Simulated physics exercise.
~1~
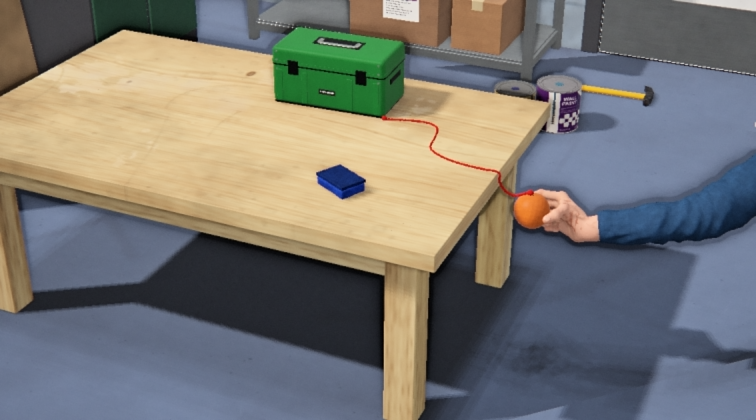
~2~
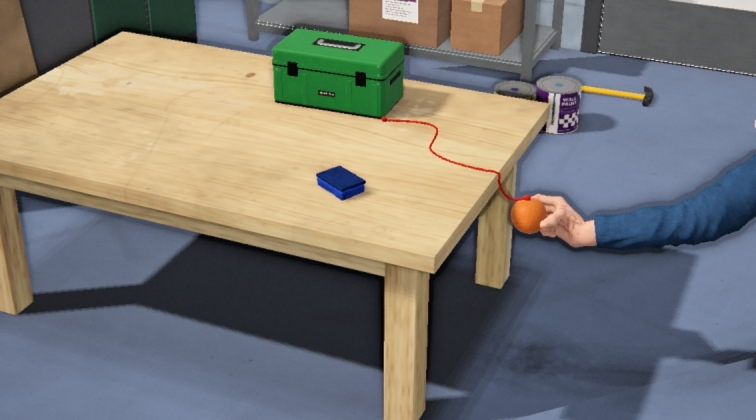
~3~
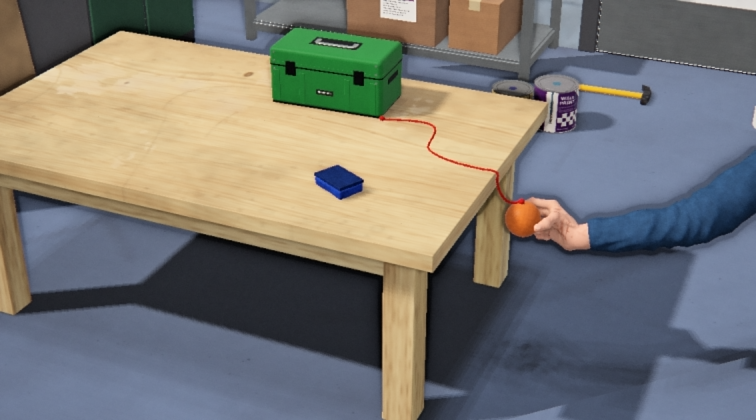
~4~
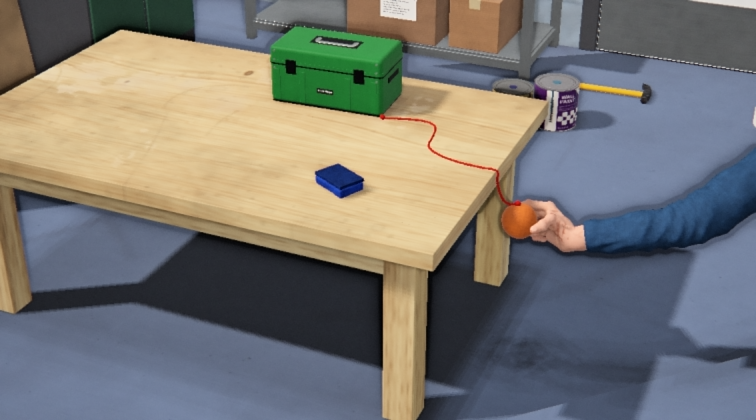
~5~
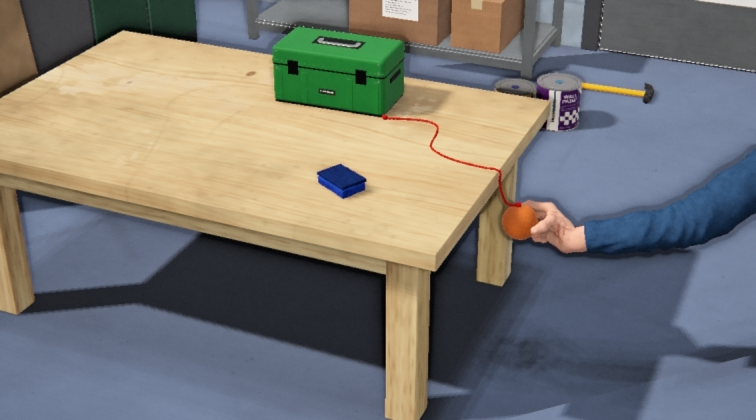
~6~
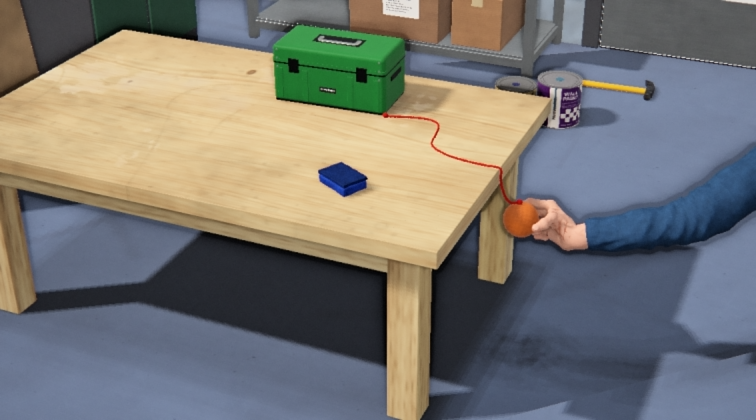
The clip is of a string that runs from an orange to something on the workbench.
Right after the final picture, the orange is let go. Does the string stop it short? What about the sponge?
Outcome: The orange is held aloft. The sponge is left in place.
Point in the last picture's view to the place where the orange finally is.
(500, 241).
Then, 0.82 s past the final frame, orange in the air near (536, 237); toolbox still; sponge still.
Then, 1.74 s past the final frame, orange in the air near (523, 245); toolbox still; sponge still.
When it is over, orange in the air near (500, 241); toolbox still; sponge still. The orange ends up dangling and the sponge keeps its place.
